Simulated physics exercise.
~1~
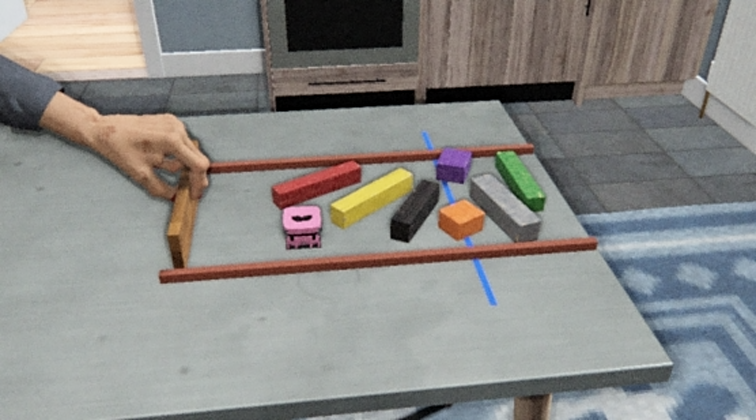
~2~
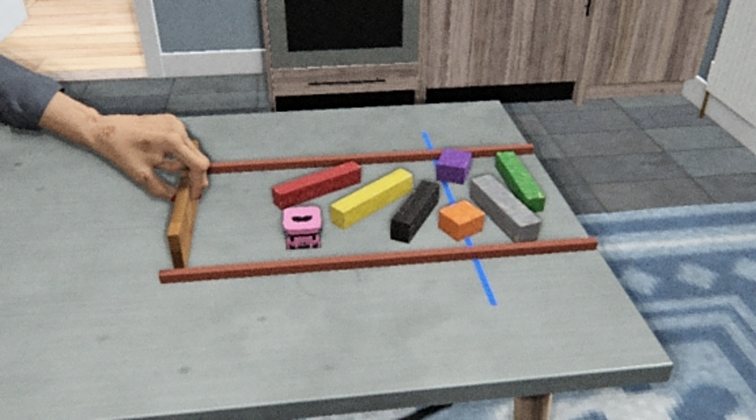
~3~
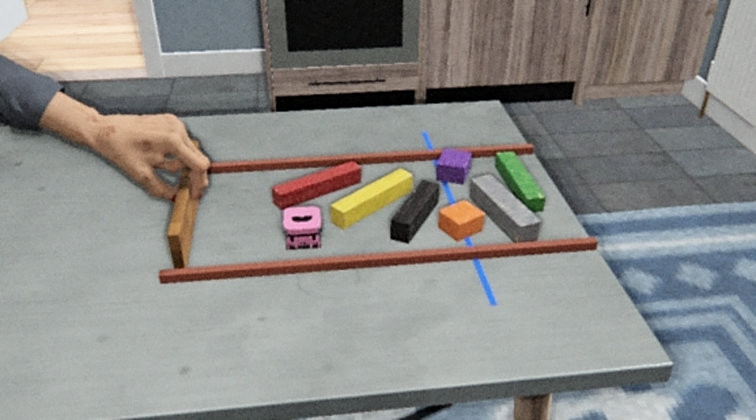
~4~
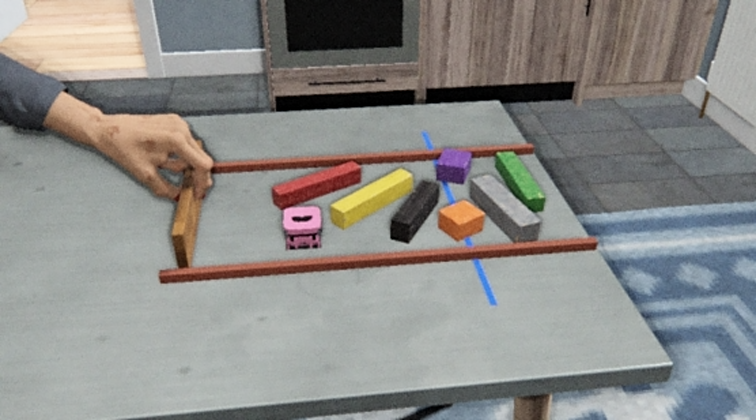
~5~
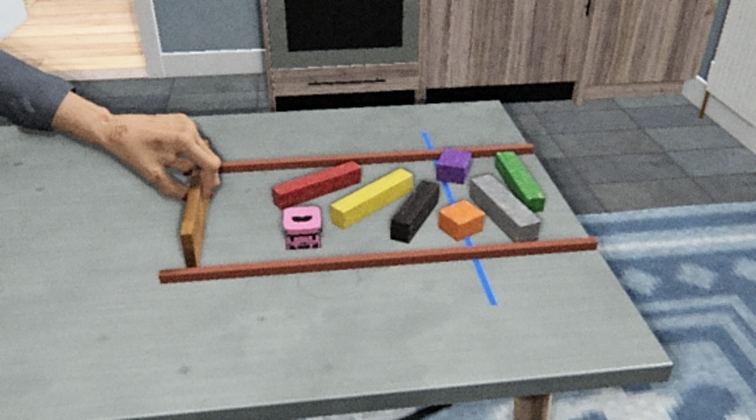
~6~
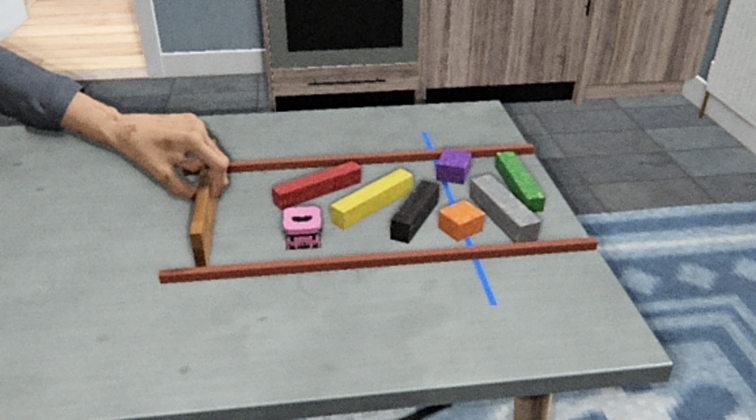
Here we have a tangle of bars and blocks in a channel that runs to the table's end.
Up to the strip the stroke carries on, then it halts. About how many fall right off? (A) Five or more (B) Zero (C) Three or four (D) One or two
Zero.
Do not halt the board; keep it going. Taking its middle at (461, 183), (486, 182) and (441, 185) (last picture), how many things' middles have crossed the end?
0; 1; 0.
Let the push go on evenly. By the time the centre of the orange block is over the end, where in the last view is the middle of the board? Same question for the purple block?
The middle is at (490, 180) when it's the orange block, and at (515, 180) when it's the purple block.
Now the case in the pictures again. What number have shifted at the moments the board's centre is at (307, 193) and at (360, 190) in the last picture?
Note: First position 3; second position 4.
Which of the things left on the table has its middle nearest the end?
It's the green bar.
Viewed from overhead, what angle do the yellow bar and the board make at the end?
About 15°.
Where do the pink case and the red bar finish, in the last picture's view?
In the last picture the pink case sits around (484, 226) and the red bar around (464, 174).
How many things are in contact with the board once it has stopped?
That number would be 2.
Soon after, none off yet; green bar at rest near (519, 181); grey bar at rest near (503, 209); purple block at rest near (454, 166).
In the end, the number that fall off is zero.
